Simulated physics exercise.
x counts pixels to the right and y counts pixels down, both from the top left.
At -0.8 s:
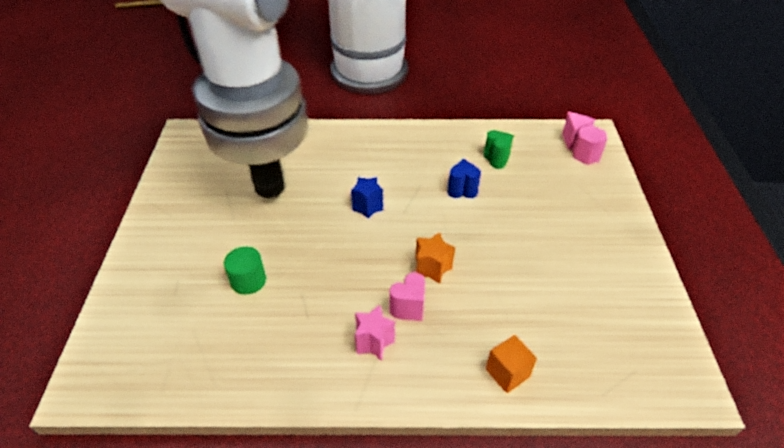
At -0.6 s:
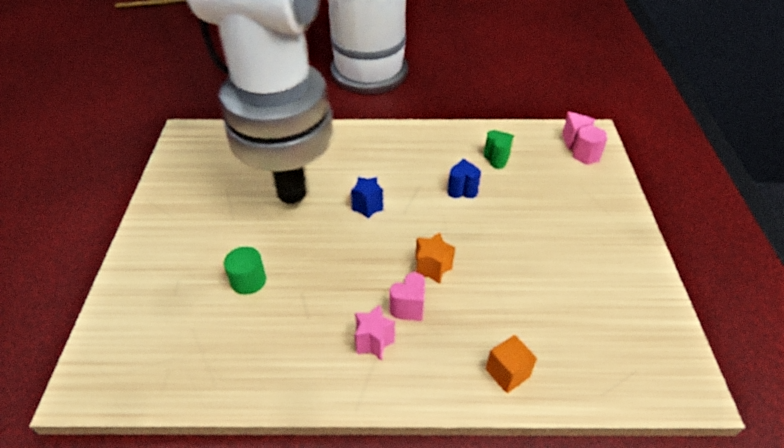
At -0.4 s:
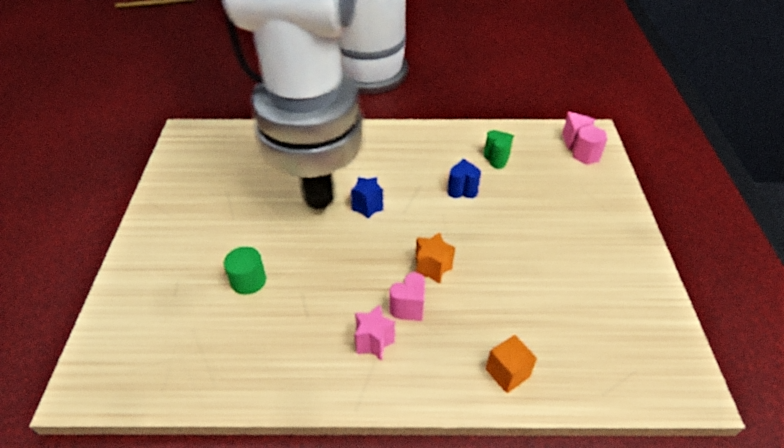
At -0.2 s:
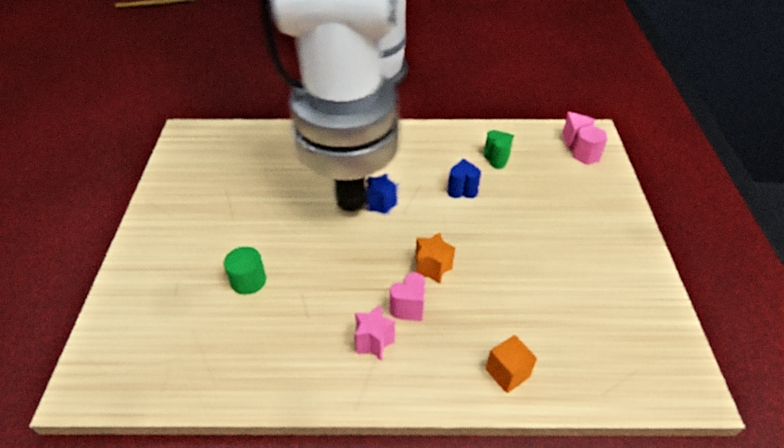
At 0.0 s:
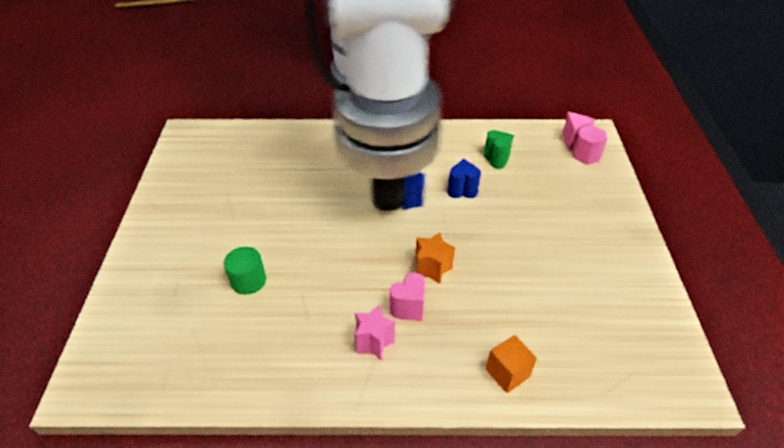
On a wooden board, a robot arm moving its black peg rightward, then pushing a blue star toward a blue heart.
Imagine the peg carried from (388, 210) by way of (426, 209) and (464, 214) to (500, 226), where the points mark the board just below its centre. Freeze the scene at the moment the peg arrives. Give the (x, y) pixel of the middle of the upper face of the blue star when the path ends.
Roughly at (457, 172).
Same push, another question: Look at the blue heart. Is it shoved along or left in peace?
It gets displaced.
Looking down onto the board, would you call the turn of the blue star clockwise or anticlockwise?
Viewed from the top, it goes anticlockwise.
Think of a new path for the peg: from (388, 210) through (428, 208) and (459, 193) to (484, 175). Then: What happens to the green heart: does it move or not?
It is moved from its place.
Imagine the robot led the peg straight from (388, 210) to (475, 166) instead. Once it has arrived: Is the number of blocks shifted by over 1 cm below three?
My answer is no.
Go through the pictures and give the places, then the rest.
The first frame shows peg's lower end at (270, 188); blue star at (367, 185); orange star at (434, 247); blue heart at (465, 169).
The second frame shows peg at (293, 194); blocks still.
The third frame shows peg at (320, 199); blocks still.
The fourth frame shows peg at (352, 201); blue star at (381, 183).
The fifth frame shows peg at (388, 201); blue star at (411, 178); orange star at (434, 247); blue heart at (465, 169).
What follows on the original path. One third of the way, peg at (427, 200); blue star at (445, 172), turned 20° anticlockwise; blue heart at (471, 167).
Two thirds of the way, peg at (466, 205); blue star at (457, 172), turned 60° anticlockwise; blue heart at (482, 162), turned 15° clockwise.
At the end, peg at (502, 217); blue star at (457, 172), turned 60° anticlockwise; orange star still; blue heart at (482, 162), turned 15° clockwise.
